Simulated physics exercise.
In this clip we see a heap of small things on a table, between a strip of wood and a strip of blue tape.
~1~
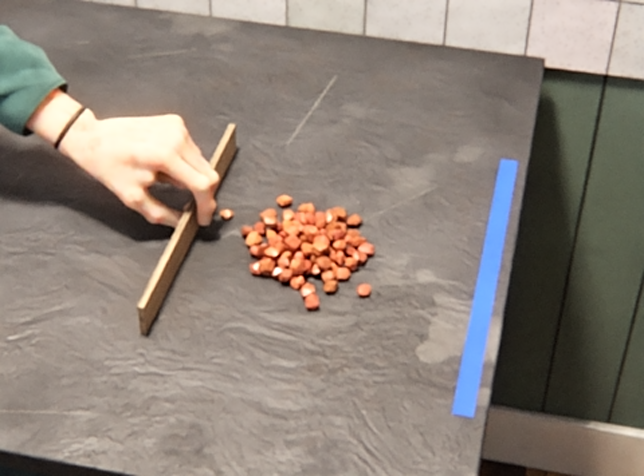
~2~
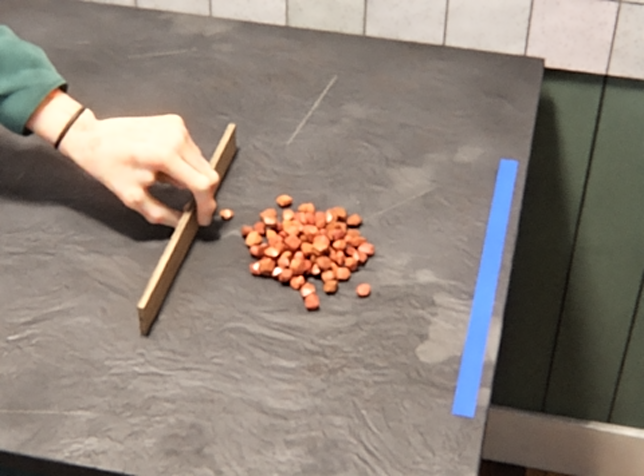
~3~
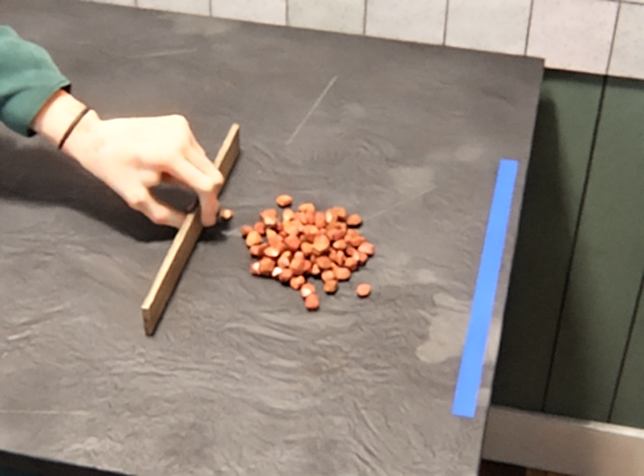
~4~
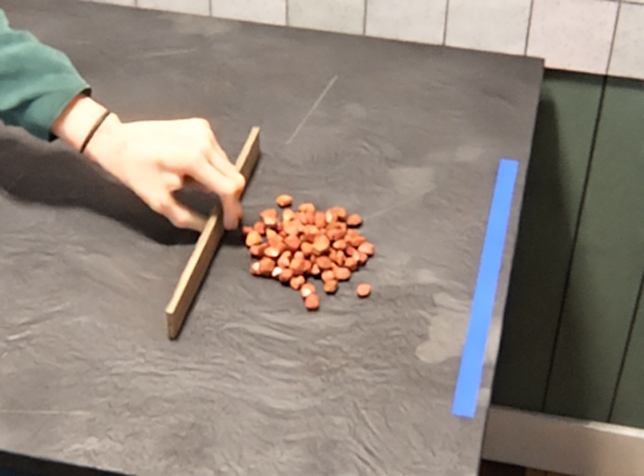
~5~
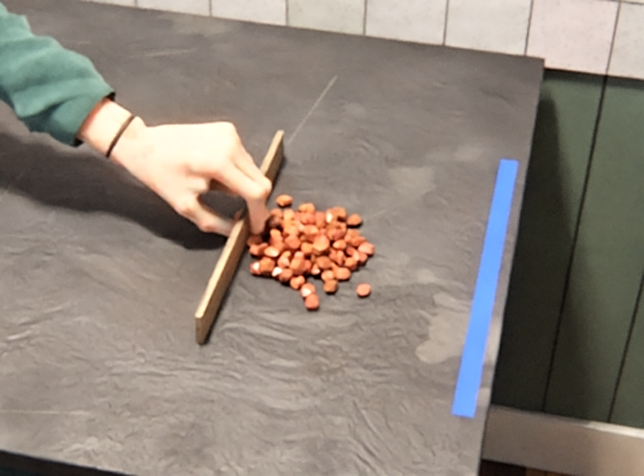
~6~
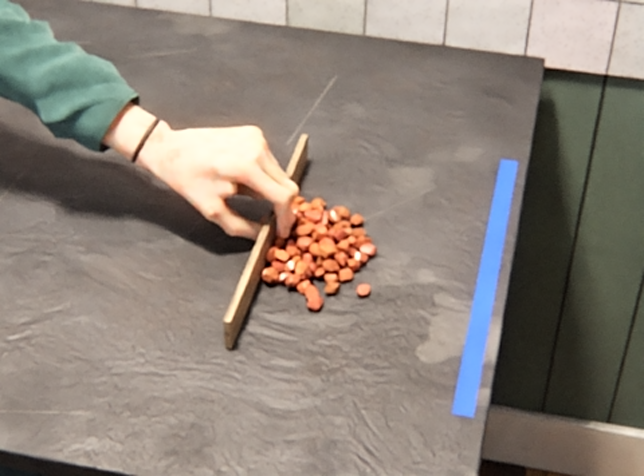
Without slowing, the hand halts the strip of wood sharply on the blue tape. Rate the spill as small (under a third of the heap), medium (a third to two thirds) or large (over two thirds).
Large.
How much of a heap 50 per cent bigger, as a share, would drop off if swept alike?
I'd say close to 90 per cent.
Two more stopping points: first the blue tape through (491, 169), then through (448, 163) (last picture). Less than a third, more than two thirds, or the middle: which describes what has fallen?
For the first line it's beyond two thirds, and for the second it's under a third.
Just after the last frame, strip of wood still moving, near (388, 237); heap all on the table, its front near (477, 266).
A moment on, strip of wood stopped at the blue tape; heap the larger part over the edge.
Further on, strip of wood stopped at the blue tape; heap almost all over the edge.
When it is over, strip of wood stopped at the blue tape; heap almost all over the edge.
